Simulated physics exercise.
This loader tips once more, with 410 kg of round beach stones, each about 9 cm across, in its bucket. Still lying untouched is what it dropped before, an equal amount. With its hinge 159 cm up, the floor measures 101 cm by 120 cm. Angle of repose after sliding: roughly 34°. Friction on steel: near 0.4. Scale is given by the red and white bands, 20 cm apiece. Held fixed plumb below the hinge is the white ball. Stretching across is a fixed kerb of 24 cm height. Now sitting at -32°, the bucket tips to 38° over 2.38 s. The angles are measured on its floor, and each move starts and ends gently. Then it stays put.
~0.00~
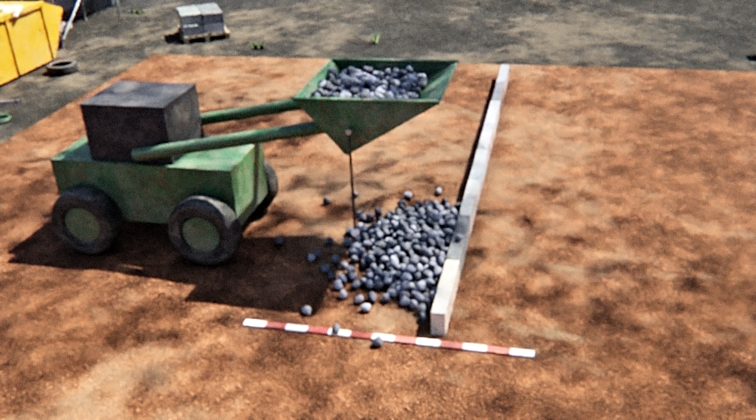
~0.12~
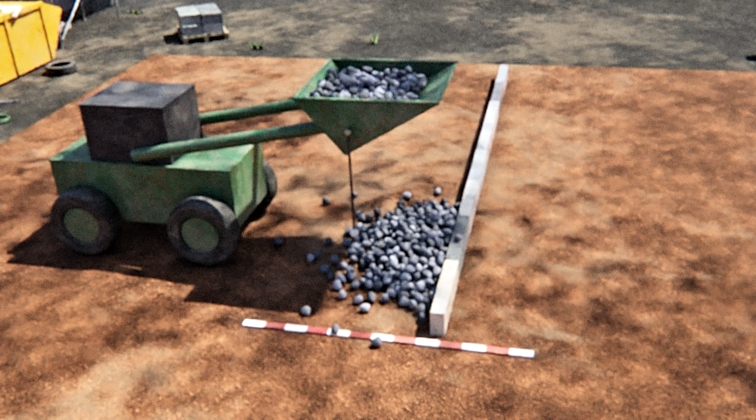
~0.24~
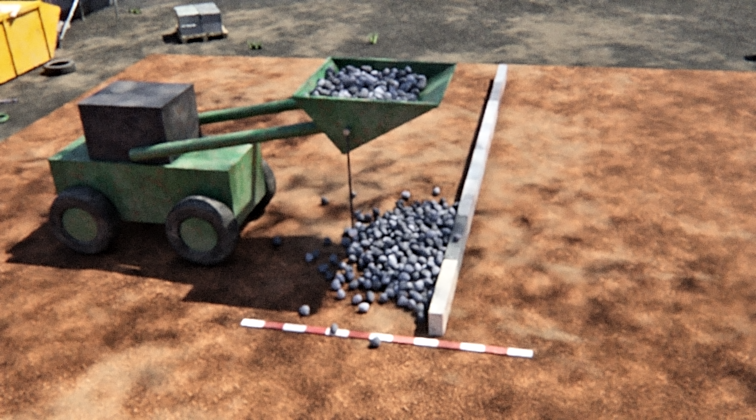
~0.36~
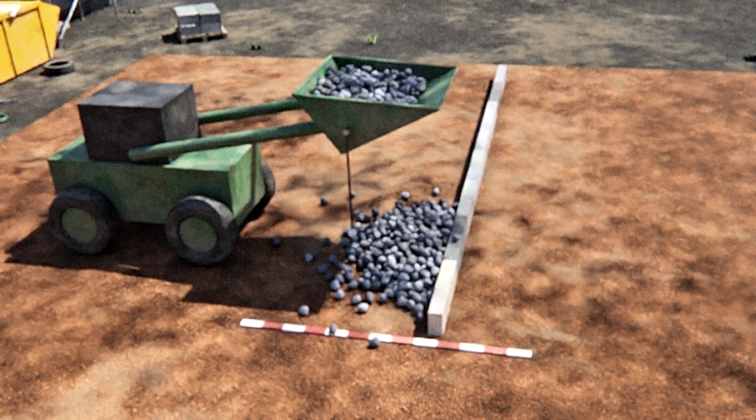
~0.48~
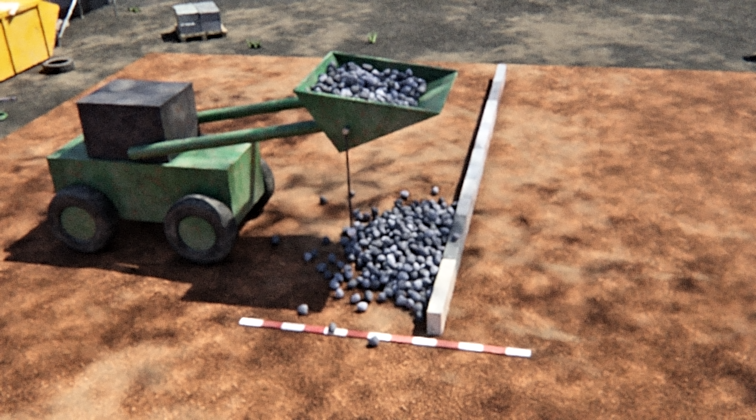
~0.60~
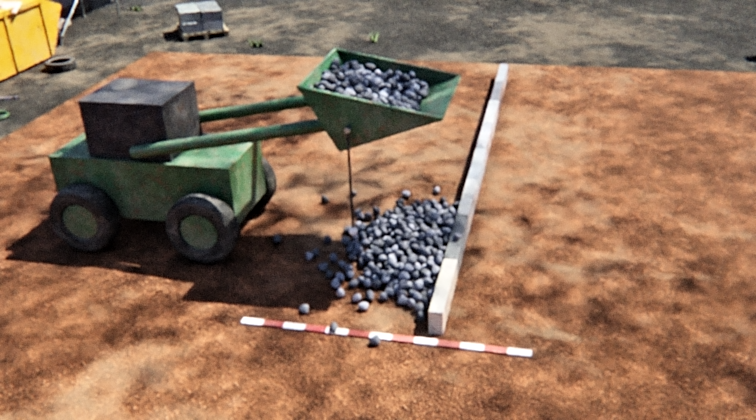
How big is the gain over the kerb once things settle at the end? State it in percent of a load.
The gain is about 83 per cent of a load.
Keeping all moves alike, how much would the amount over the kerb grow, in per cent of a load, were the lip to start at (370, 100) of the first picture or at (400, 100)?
About 0 and 25 per cent.
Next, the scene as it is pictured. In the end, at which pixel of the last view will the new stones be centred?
Centre: Approx. (507, 255).
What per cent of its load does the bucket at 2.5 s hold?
Roughly 15 per cent is still inside.
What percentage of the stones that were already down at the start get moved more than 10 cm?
Around 0 in a hundred.
After 1.8 s the floor is at 27°; in per cent of one load, 93 in the bucket, 107 on this side of the kerb; the foremost stones are at (451, 186).
After 2.5 s the floor is at 38°; in per cent of one load, 14 in the bucket, 137 on this side of the kerb, 49 over the kerb; the foremost stones are at (545, 267).
After 2.8 s the floor is at 38°; in per cent of one load, 0 in the bucket, 119 on this side of the kerb, 80 over the kerb; the foremost stones are at (607, 269).
After 5.7 s the floor is at 38°; in per cent of one load, 0 in the bucket, 117 on this side of the kerb, 83 over the kerb; the foremost stones are at (671, 276). Net gain over the kerb, 83.
